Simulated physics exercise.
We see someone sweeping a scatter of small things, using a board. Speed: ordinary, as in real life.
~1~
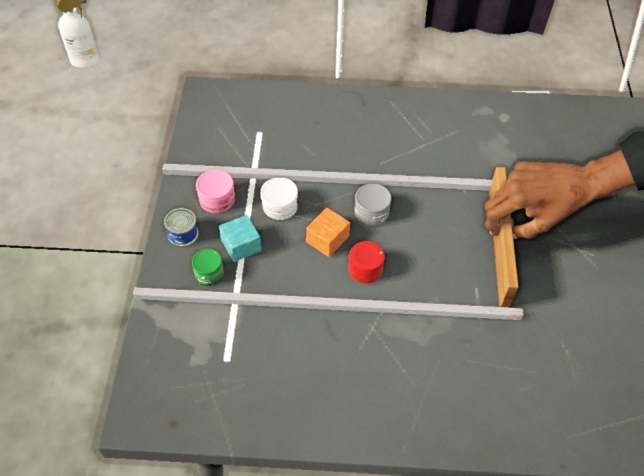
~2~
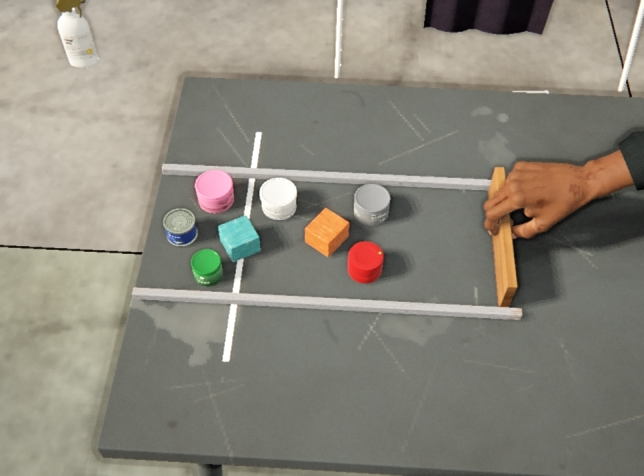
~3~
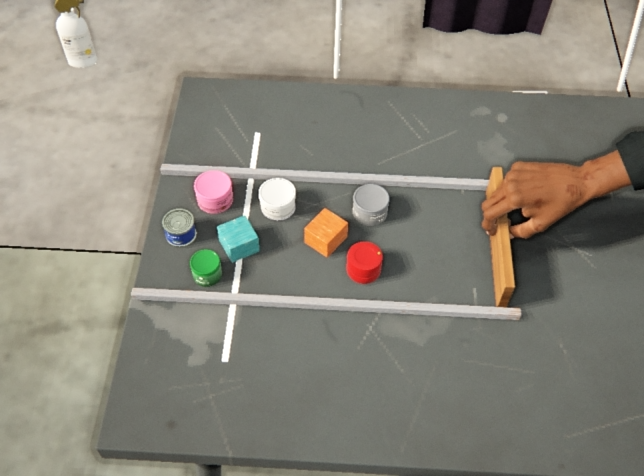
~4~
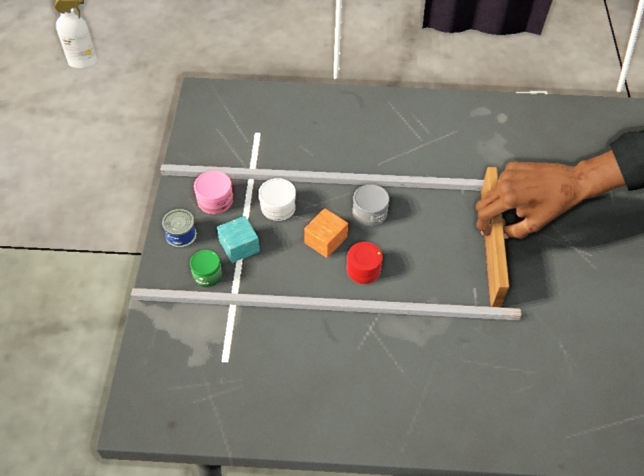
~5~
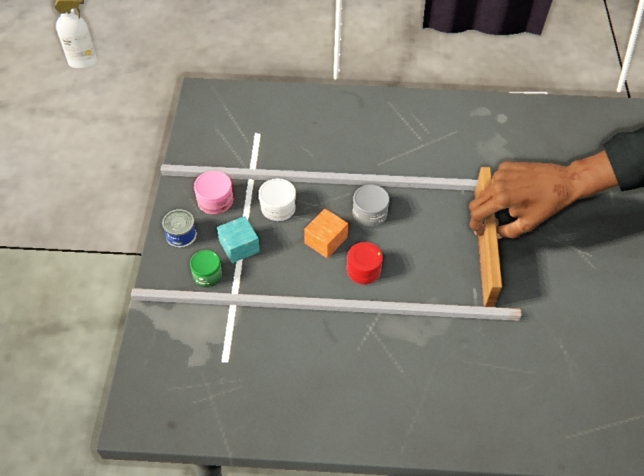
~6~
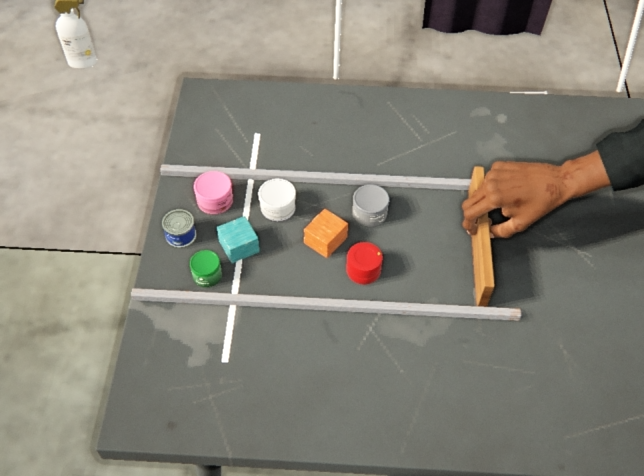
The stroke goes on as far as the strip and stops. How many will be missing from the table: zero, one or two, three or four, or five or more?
The number going over the end will be nothing at all.
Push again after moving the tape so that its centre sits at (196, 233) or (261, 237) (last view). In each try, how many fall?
Respectively 3 and 0.
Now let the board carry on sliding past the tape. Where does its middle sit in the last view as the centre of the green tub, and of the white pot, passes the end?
For the green tub, about (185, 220); for the white pot, about (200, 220).
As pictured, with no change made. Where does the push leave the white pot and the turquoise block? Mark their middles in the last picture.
In the last view, the middles sit near (194, 200) and near (196, 235).
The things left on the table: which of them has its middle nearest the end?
Result - foremost is the pink tub.
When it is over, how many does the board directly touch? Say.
It's 3.
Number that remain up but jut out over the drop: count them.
Overhanging ones - 1.
Soon after, none off yet; blue tin at rest near (179, 229); pink tub at rest near (214, 193); green tub at rest near (206, 269).
At rest, the number that fall off is zero.
